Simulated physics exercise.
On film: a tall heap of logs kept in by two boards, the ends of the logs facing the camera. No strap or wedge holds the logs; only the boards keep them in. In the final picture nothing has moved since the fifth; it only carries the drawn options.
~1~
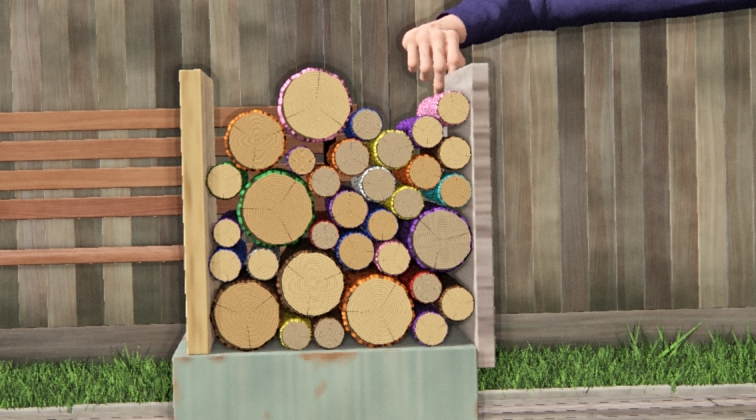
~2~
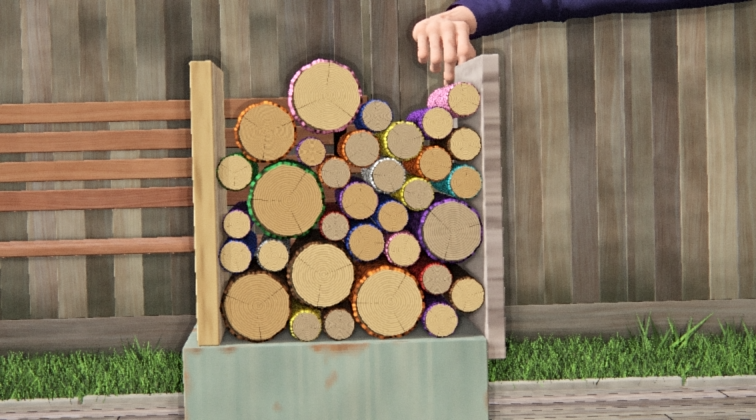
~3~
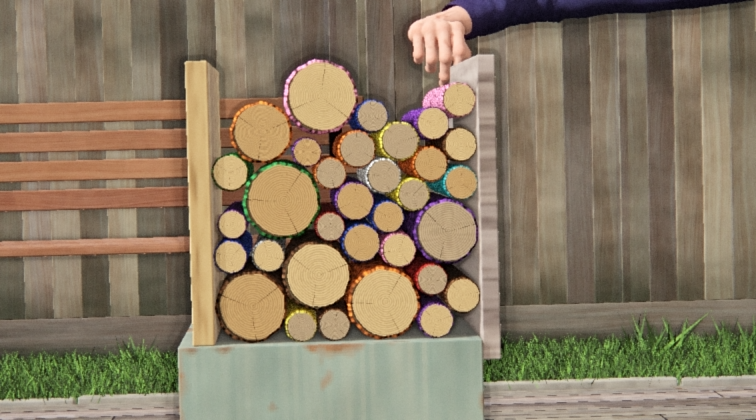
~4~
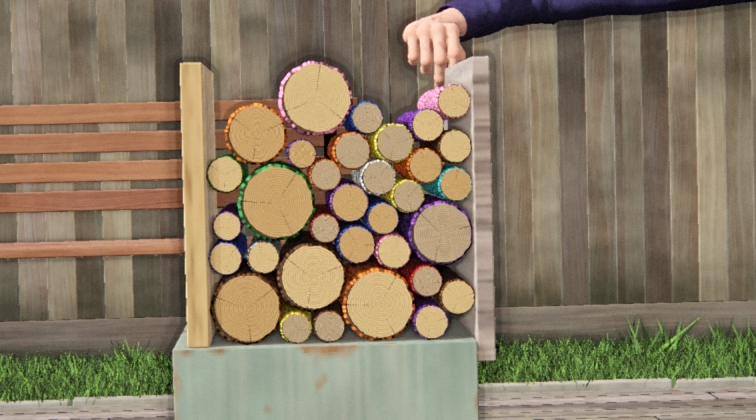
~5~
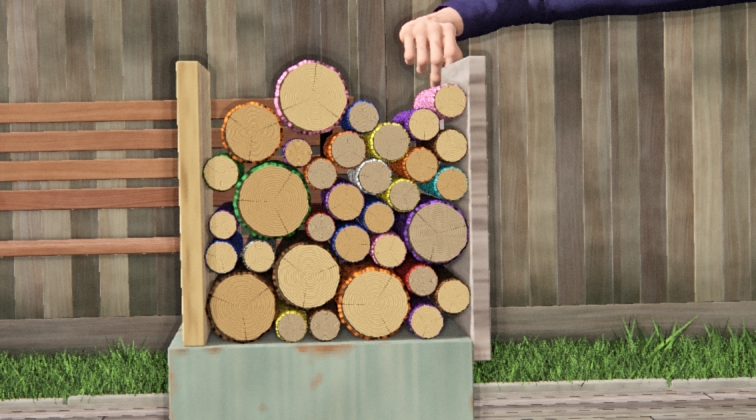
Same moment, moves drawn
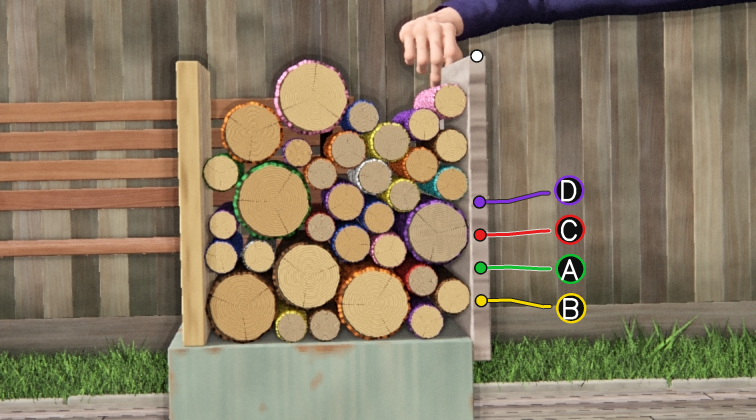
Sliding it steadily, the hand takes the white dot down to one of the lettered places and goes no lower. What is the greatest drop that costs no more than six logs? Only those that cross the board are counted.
Down to D.
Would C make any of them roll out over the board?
Yes.
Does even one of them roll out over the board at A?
Yes.
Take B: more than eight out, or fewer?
More than eight.
On the marked copy, A at (481, 268); B at (482, 301); C at (480, 235); D at (480, 202); the white dot at (477, 56).
Following D. Soon after the start, top of the board (468, 122).
Later, top of the board (469, 197).
In the end, top of the board (470, 202), three out over the board.
As for the rest, A more than six out over the board; B more than six out over the board; C seven out over the board.
